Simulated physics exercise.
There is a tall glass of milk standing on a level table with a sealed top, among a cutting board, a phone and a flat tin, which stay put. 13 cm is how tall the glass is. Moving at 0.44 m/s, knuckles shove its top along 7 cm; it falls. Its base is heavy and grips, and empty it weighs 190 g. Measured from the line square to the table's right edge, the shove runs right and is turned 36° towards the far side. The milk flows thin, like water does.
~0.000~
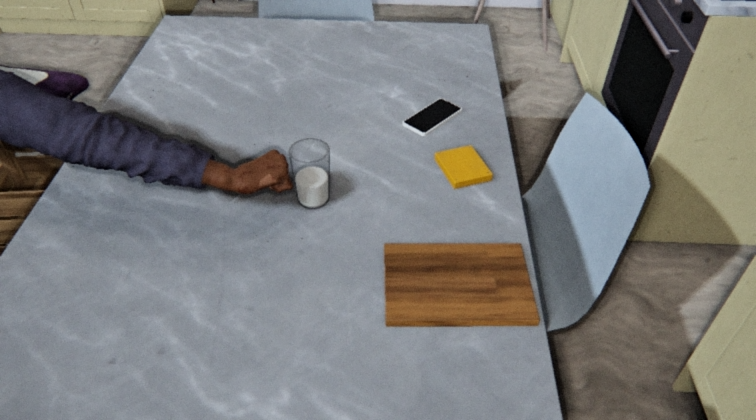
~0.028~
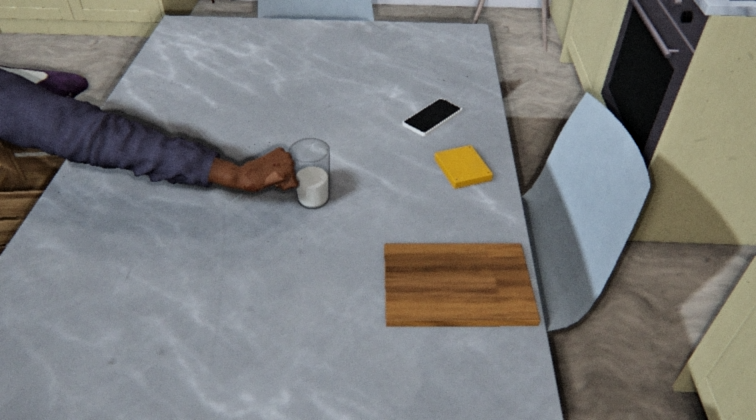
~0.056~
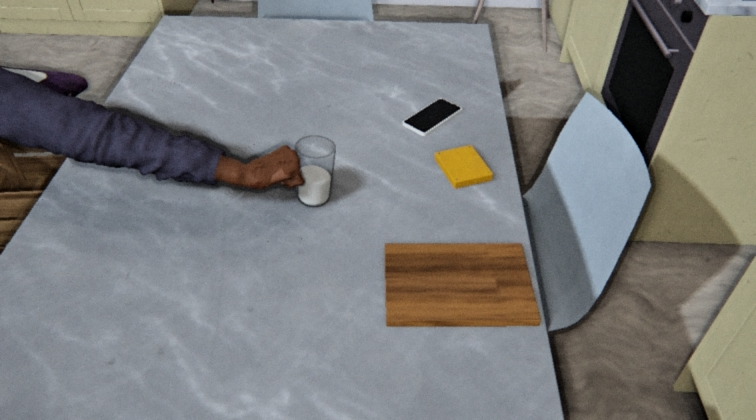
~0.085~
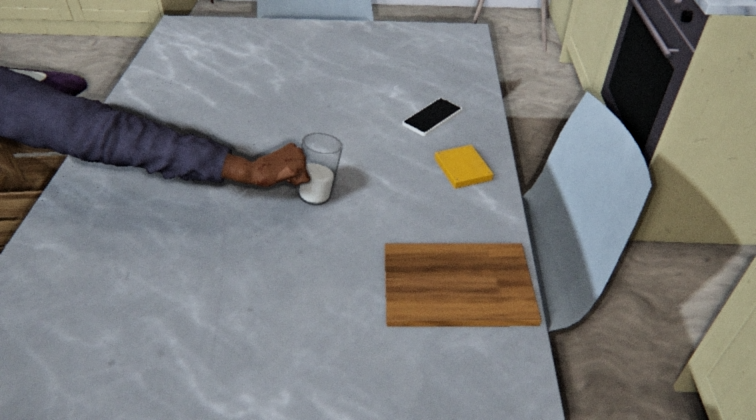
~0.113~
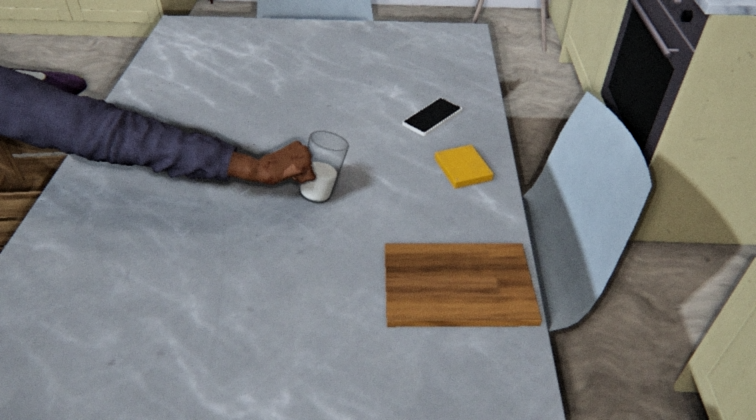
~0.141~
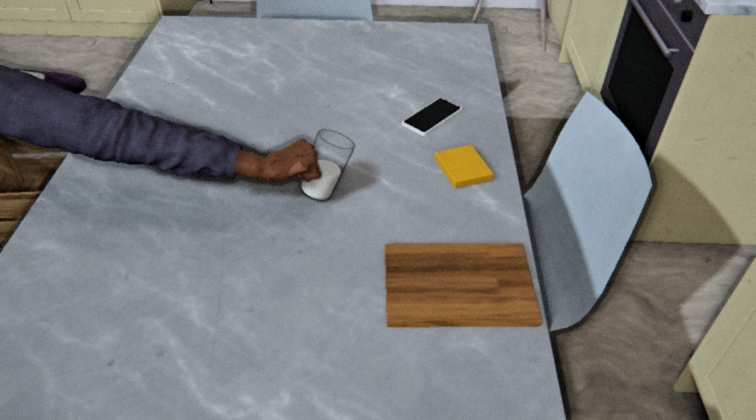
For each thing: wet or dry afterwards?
The cutting board remains dry, the phone becomes wet and the flat tin becomes wet.
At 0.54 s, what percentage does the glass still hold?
Value: Around 40 per cent.
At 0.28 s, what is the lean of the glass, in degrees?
I'd say it sits near 64 degrees off vertical.
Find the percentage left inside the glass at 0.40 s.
It is roughly 82 percent.
Then, 0.28 s in, the tilt is 65° and 100 per cent is in the glass, 0 has run off the table; wet so far, nothing.
Then, 0.40 s in, the tilt is 88° and 81 per cent is in the glass, 0 has run off the table; wet so far, nothing.
Then, 0.54 s in, the tilt is 88° and 40 per cent is in the glass, 0 has run off the table; wet so far, flat tin.
Then, 0.78 s in, the tilt is 88° and 21 per cent is in the glass, 2 has run off the table; wet so far, phone, flat tin.
Finally, 8 per cent is in the glass, 22 has run off the table; wet so far, phone, flat tin.
